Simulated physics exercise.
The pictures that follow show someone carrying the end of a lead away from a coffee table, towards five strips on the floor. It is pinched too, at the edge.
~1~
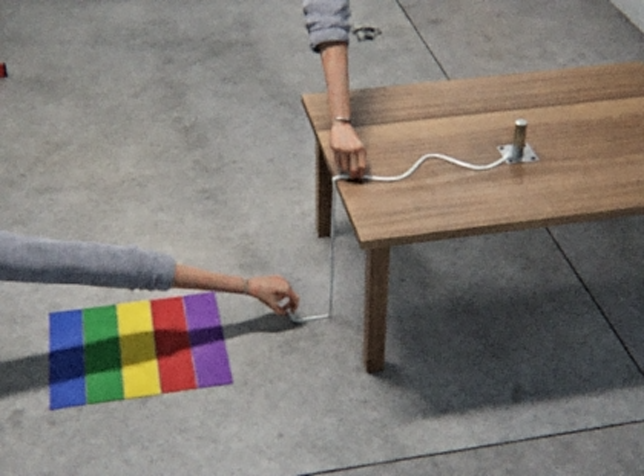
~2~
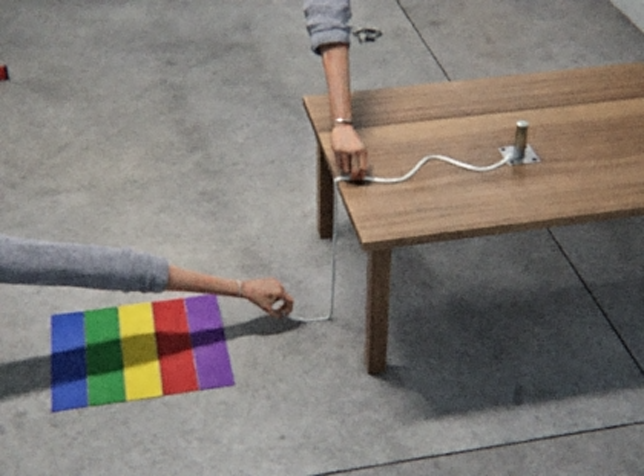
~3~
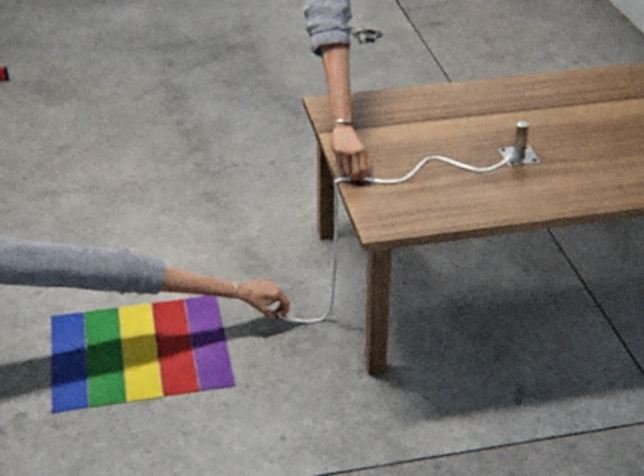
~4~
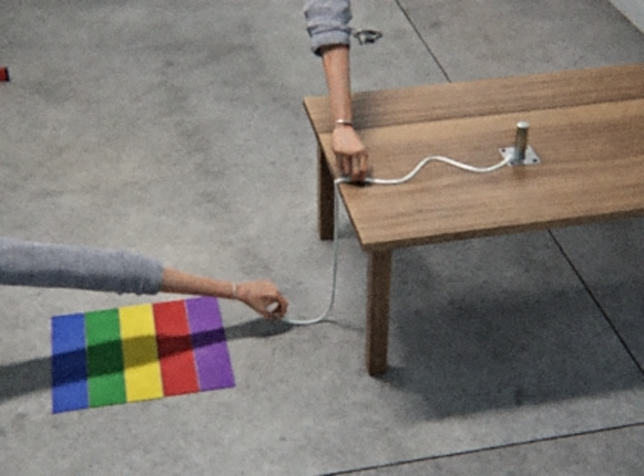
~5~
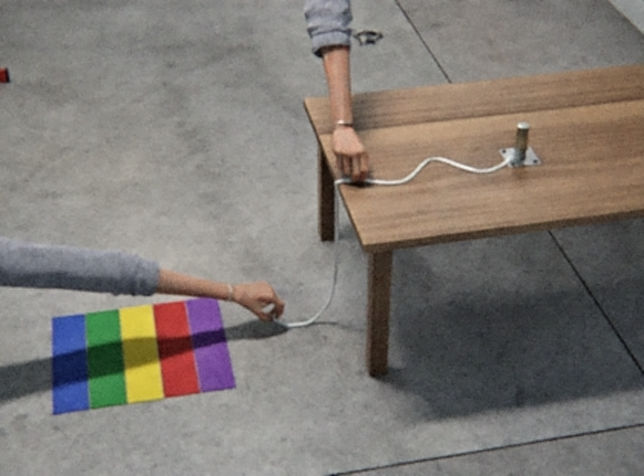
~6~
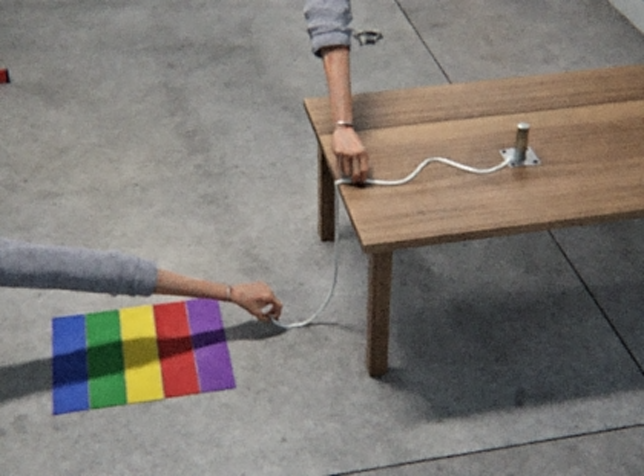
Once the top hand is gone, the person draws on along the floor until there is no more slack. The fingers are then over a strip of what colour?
A yellow strip.
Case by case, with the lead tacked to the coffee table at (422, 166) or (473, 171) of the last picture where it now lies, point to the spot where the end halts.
It ends up at (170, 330) the first time and at (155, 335) the second time.
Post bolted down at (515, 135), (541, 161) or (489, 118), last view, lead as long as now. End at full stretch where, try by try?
The first try gives about (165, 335), the second about (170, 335) and the third about (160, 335).
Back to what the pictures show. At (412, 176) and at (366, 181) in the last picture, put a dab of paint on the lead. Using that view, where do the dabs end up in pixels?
First point (381, 176), second point (333, 188).
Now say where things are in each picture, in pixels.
In the first frame, end (289, 311); purple (213, 368); red (177, 373); yellow (141, 378); green (104, 383); blue (67, 388).
In the second frame, end (283, 314); lead through (493, 168) (429, 158) (383, 181) (336, 201) (334, 257) (332, 309).
In the third frame, end (280, 315).
In the fourth frame, end (278, 316); lead through (493, 169) (430, 159) (384, 182) (337, 202) (336, 258) (329, 310).
In the fifth frame, end (274, 318).
In the sixth frame, end (272, 318); lead through (494, 170) (430, 160) (384, 183) (337, 203) (336, 259) (321, 310).
Early on, end near (203, 328); over purple.
Midway, end near (165, 333); over red.
At the end of the slack, end near (144, 336); over yellow. Over yellow.
